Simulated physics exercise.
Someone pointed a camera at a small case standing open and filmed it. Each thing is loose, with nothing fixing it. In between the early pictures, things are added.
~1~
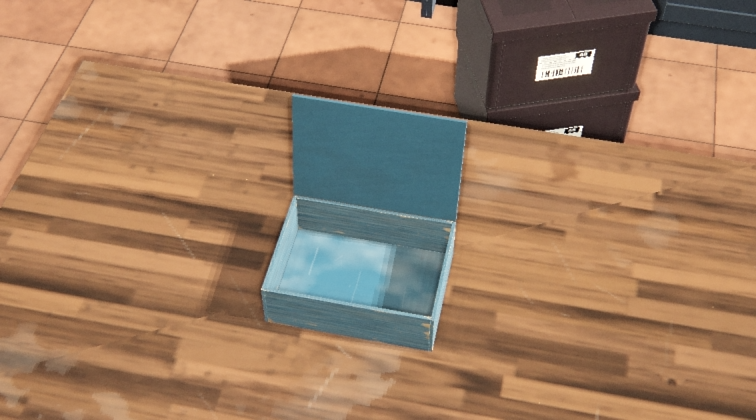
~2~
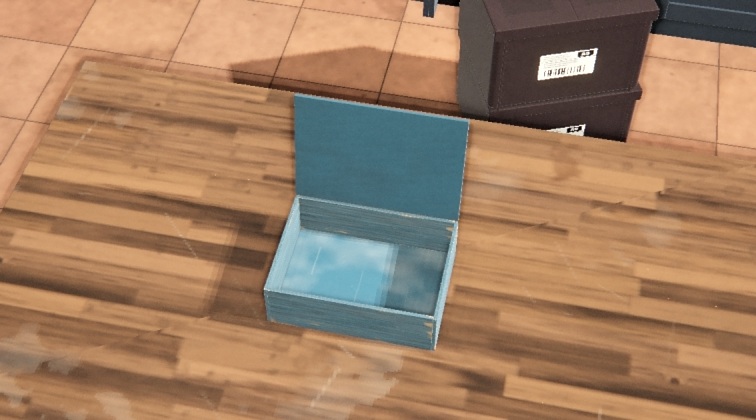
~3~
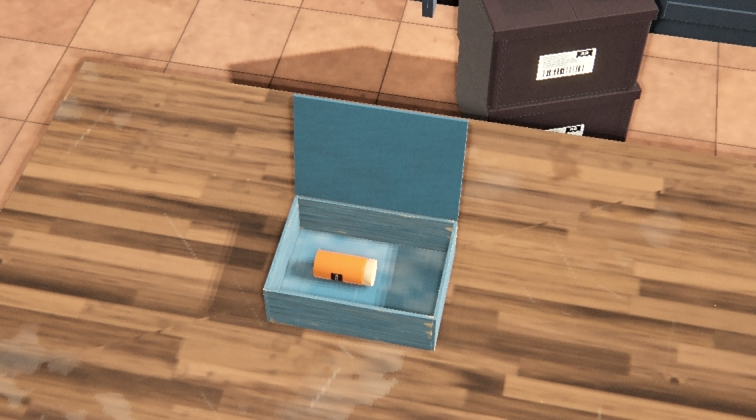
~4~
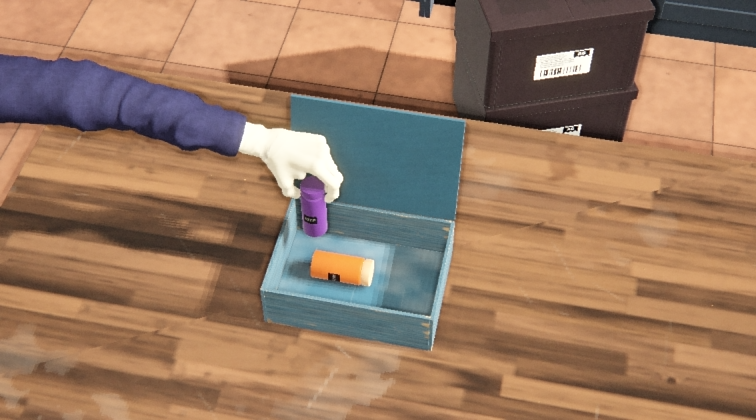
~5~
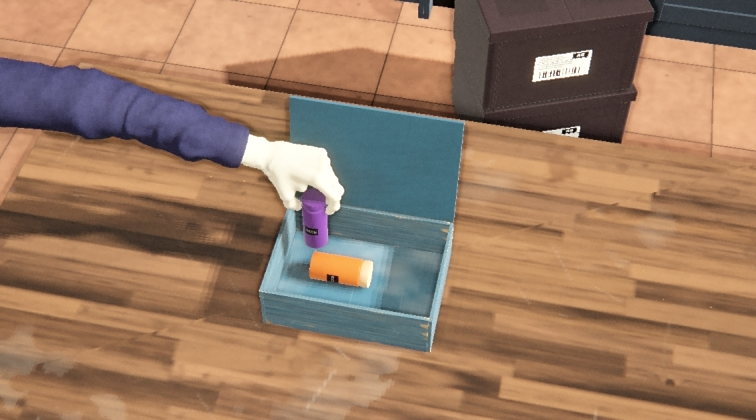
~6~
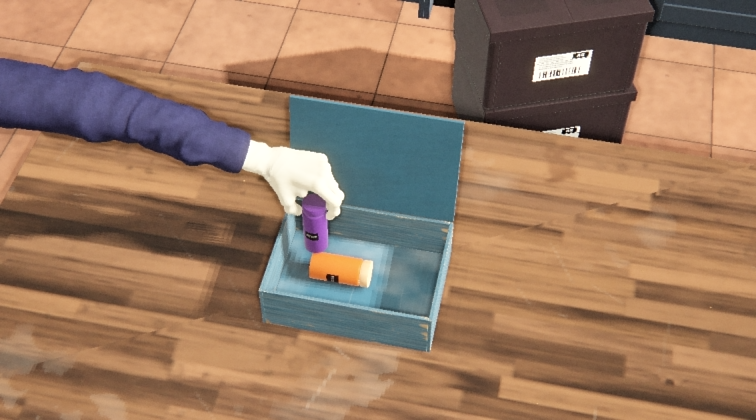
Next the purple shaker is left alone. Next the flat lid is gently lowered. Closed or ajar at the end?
Drops home.
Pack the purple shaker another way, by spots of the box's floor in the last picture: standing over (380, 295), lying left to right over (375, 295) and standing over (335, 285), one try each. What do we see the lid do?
In the first case it stays ajar; in the second case it closes; in the third case it shuts flat.
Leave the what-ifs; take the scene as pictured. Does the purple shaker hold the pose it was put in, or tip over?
Result: The purple shaker leans over.
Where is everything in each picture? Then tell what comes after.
In the first picture, the last thing is not in view yet.
In the second picture, the last thing is not in view yet.
In the third picture, the last thing is not in view yet; orange shaker (345, 268).
In the fourth picture, coming down; purple shaker (314, 207); orange shaker (343, 268).
In the fifth picture, coming down; purple shaker (315, 218); orange shaker (341, 270).
In the sixth picture, in place under the hand; purple shaker (315, 224); orange shaker (341, 269).
Then, 0.40 s later than the last frame, purple shaker tilted by 54° near (313, 241); orange shaker moved about its own width.
Then, 1.30 s later than the last frame, lid 86° above the rim; purple shaker on its side near (300, 258); orange shaker moved well along.
Then, 1.70 s later than the last frame, lid 49° above the rim; purple shaker on its side near (300, 258); orange shaker moved well along.
Then, 1.90 s later than the last frame, lid 16° above the rim; purple shaker on its side near (300, 258); orange shaker moved well along.
When it is over, lid shut; lying over in the box, purple shaker; moved from the start, orange shaker. End places, in pixels of the last picture, purple shaker near (300, 258).
